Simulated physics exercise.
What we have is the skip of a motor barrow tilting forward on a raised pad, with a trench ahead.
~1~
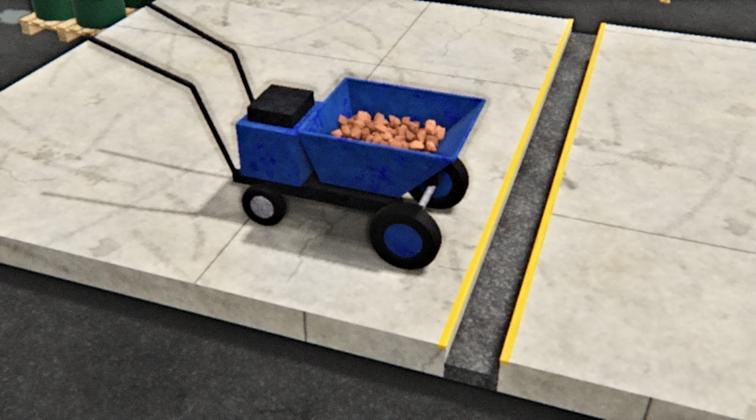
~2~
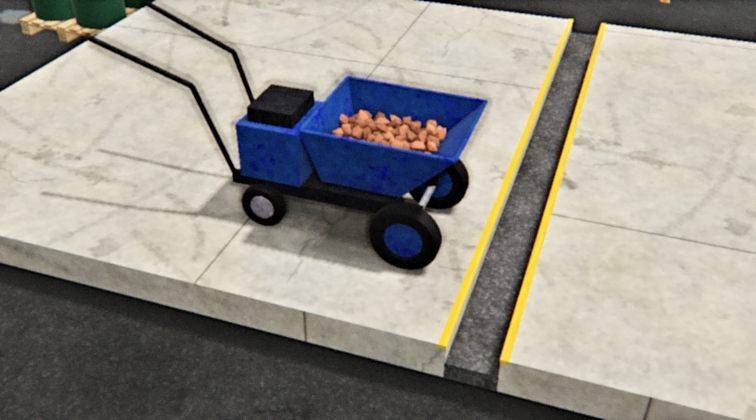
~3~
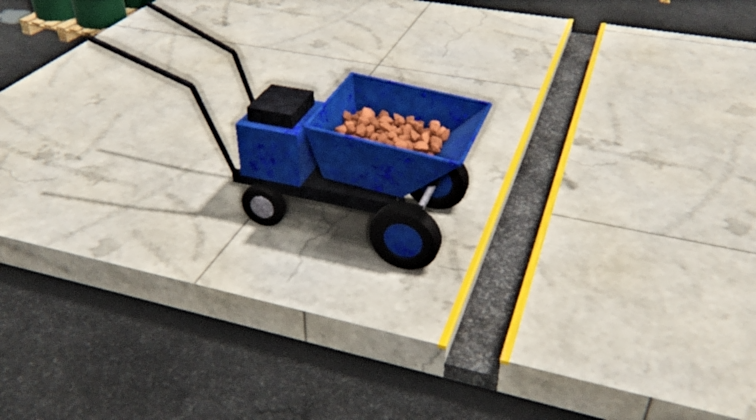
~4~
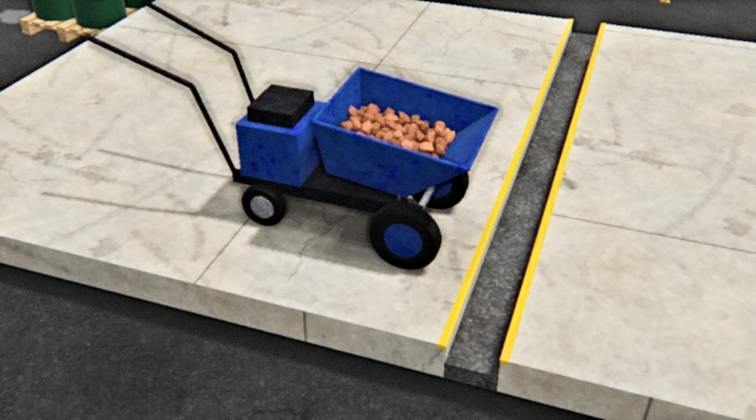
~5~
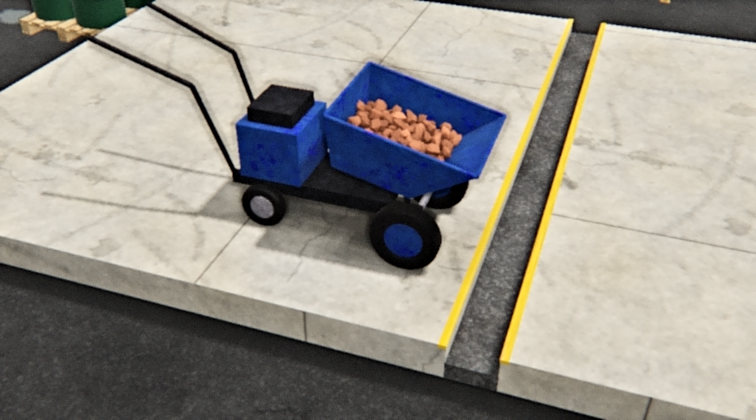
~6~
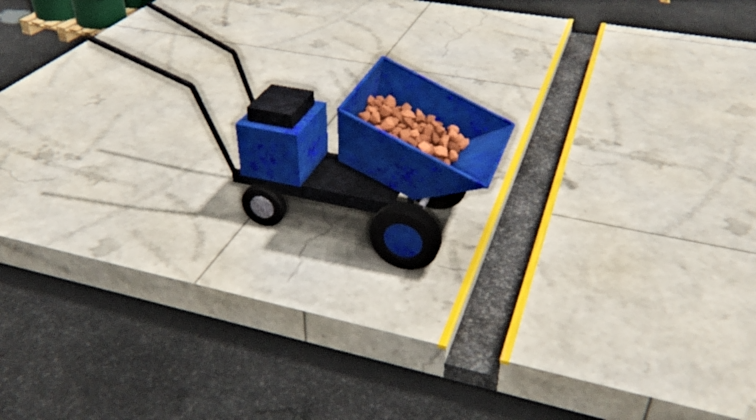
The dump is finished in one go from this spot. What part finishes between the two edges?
The trench takes under half.
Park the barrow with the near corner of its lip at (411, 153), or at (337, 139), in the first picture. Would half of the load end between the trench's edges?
First most of it, then the smaller part.
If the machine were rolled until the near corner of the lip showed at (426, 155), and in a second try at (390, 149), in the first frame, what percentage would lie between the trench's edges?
First some 70, then 70 per cent.
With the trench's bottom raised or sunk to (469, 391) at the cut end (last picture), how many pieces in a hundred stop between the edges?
About 10 per cent.
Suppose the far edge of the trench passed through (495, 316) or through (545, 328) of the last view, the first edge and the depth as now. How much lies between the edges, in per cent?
Near 0 % and 80 %.
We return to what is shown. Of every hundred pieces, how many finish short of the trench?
Some 0 per cent.
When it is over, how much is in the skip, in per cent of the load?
About 20 per cent.
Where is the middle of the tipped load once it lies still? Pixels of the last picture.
At about (566, 259).
Soon, skip tipped steeply; all in the skip.
A while on, skip tipped right over; about two thirds in the skip; a stray few in or heaped over the trench; about a quarter beyond it.
Towards the end, skip tipped right over; about a quarter in the skip; a small part in or heaped over the trench; about two thirds beyond it.
Finally, skip tipped right over; about a quarter in the skip; a small part in or heaped over the trench; about two thirds beyond it.
